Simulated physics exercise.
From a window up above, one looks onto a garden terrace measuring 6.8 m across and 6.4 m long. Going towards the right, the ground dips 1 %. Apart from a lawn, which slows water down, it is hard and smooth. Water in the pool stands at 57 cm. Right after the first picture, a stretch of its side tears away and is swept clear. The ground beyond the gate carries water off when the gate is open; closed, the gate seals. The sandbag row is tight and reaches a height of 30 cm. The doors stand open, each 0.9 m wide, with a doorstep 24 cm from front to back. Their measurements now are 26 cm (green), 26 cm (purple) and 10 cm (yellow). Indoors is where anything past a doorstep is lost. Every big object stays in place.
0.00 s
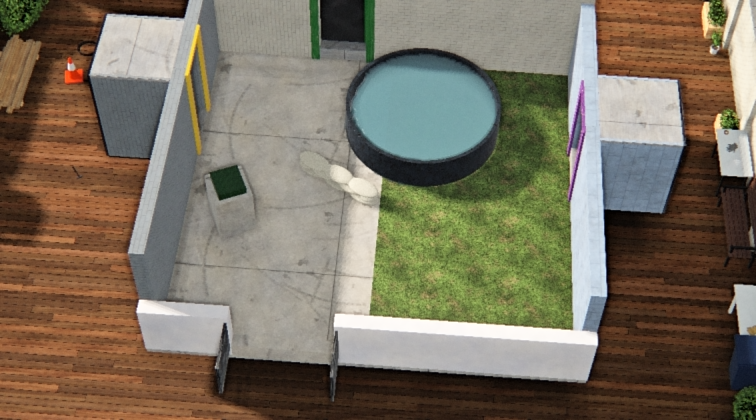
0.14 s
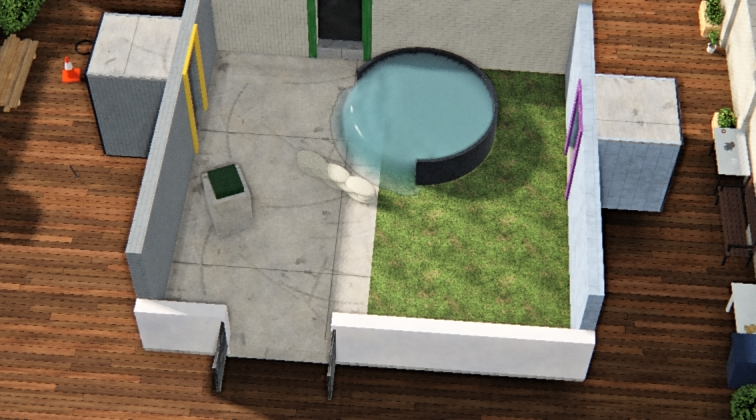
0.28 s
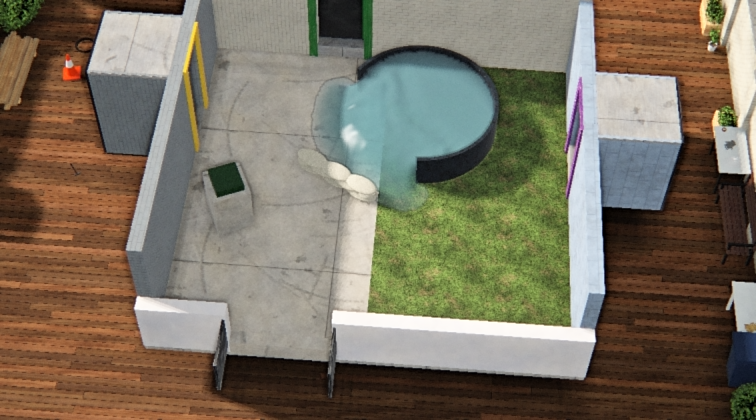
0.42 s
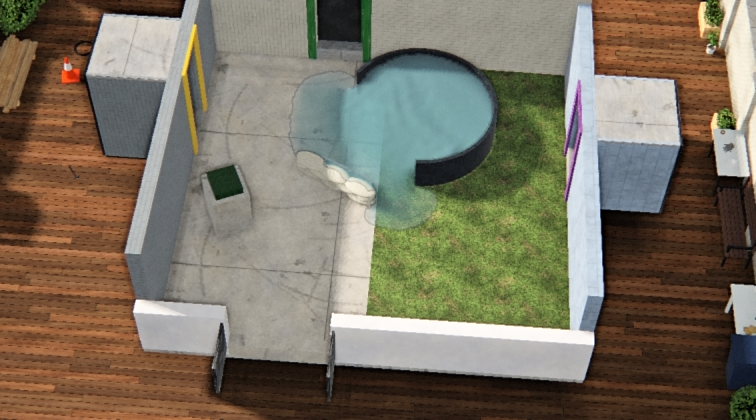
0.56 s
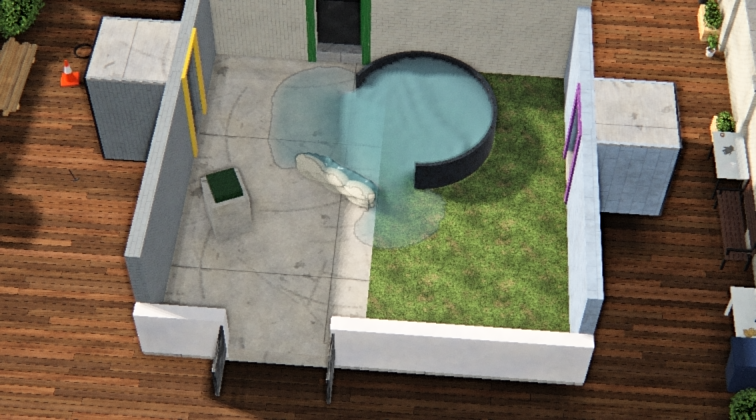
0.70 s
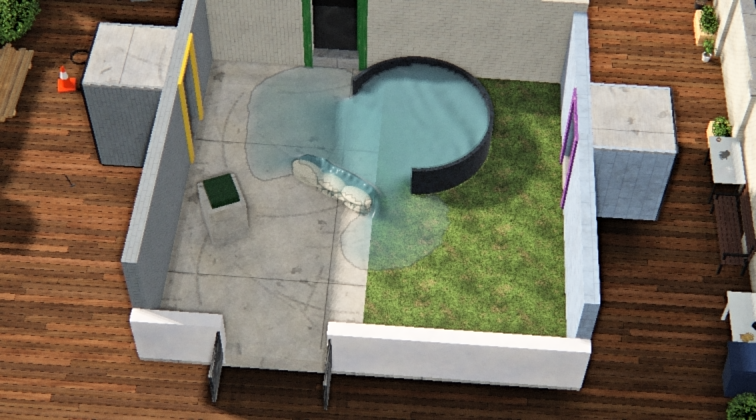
Walled garden terrace seen from above, with a round pool's side breaking open and water spreading left across paving and onto grass.
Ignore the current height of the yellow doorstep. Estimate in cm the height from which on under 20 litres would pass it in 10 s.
I would say 25 cm.
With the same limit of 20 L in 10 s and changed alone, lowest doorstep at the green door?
For green, a step near 11.5 cm.
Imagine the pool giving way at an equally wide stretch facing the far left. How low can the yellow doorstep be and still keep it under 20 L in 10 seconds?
Then 20 cm.
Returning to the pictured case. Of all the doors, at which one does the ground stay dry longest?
Last of all is the purple door.
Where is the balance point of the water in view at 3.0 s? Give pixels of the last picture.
I'd say around (336, 155).
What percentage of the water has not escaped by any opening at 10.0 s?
Roughly 86 %.
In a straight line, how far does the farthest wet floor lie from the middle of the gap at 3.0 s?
About 4.8 m.
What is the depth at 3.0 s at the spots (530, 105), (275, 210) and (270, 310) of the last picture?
Roughly 0, then 1, then 1 cm.
After 1.4 s water covers 40 % of the floor, deepest (38 cm) near (356, 196); 20 cm at the yellow door, 0 litres in over its 10 cm doorstep.
After 3.0 s water covers 65 % of the floor, deepest (33 cm) near (213, 62); 25 cm at the yellow door, 159 litres in over its 10 cm doorstep.
After 10.0 s water covers 95 % of the floor, deepest (13 cm) near (549, 365); 7 cm at the yellow door, 237 litres in over its 10 cm doorstep.
At the yellow door as built, the water arrived by 1.2 s and peaked near 30 cm at 2.2 s.
Run again over the same 10 s with other heights there, 49 litres in over 21 cm, 6 litres over 28.5 cm. The limit of 20 litres is kept from about 25 cm up.
